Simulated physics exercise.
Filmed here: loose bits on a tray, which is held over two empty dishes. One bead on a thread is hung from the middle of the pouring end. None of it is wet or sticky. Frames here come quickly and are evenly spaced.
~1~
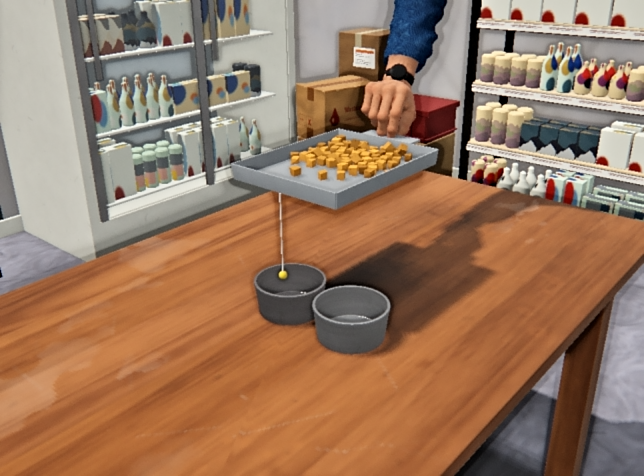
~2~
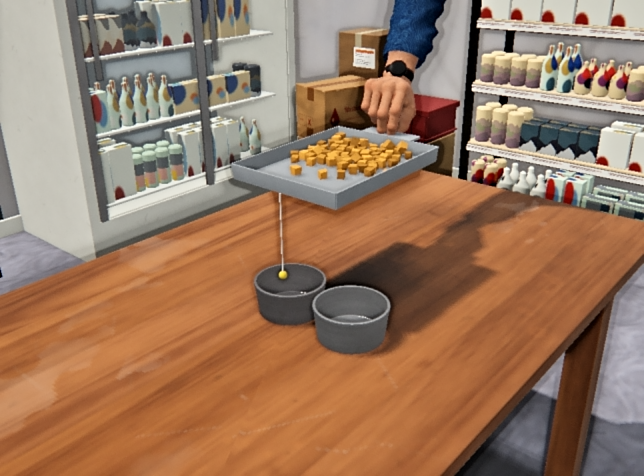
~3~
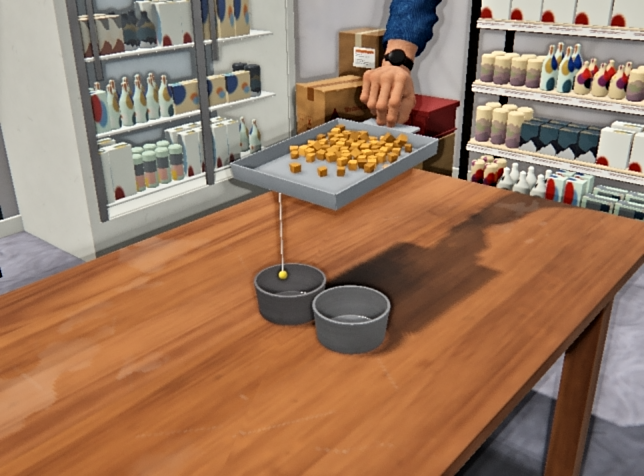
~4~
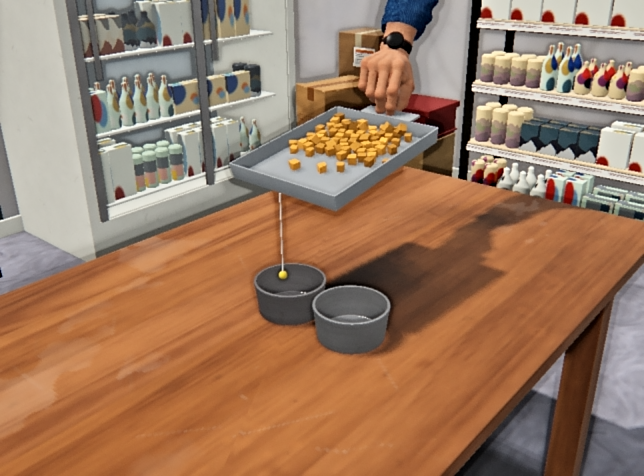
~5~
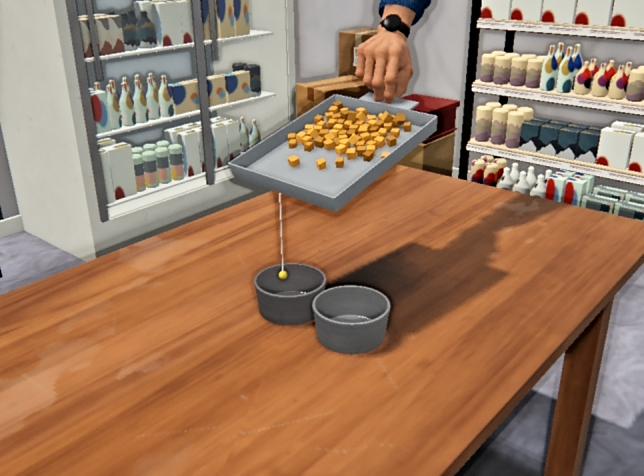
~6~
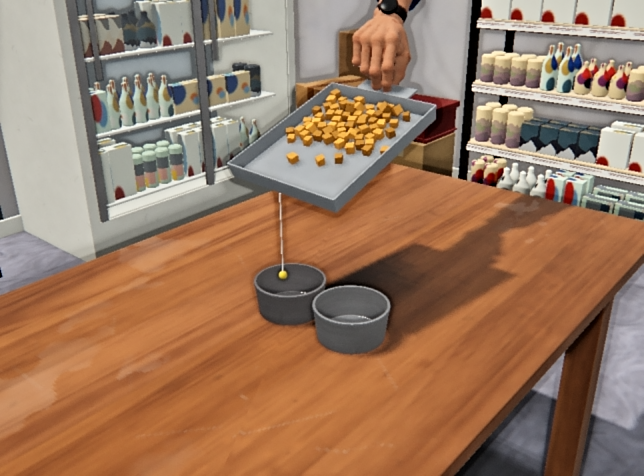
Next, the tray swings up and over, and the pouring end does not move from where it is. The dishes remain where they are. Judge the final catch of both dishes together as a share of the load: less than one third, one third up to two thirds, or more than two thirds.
The catch is going to be poor, below a third of the load.
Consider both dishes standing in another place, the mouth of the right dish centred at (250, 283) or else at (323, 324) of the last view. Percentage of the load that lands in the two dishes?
Approximately 10 percent, followed by approximately 60 percent.
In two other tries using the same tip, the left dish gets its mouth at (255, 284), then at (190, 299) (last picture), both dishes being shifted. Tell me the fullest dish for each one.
First spot: The dish on the right-hand side; second spot: The dish on the right-hand side.
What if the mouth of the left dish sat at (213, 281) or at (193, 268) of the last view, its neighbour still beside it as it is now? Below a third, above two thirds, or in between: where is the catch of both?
Try 1 - in the middle band; try 2 - below one third.
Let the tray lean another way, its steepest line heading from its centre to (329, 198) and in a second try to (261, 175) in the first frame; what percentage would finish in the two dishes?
50 %, give or take, and then 0 %.
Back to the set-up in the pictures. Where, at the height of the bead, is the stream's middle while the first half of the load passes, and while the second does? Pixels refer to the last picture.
First roughly (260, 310), then roughly (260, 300).
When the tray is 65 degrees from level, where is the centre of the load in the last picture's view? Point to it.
Near (296, 170).
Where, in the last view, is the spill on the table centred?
Close to (252, 362).
Shortly afterwards, tray tipped steeply; all but a few on the tray; a little in the air.
Next, tray tipped past a quarter turn; the bulk on the tray; a little outside both.
Some moments later, tray tipped past a quarter turn; only a few in the right dish; all but a few outside both.
In the end, tray tipped past a quarter turn; only a few in the right dish; none at all in the left dish; all but a few outside both.
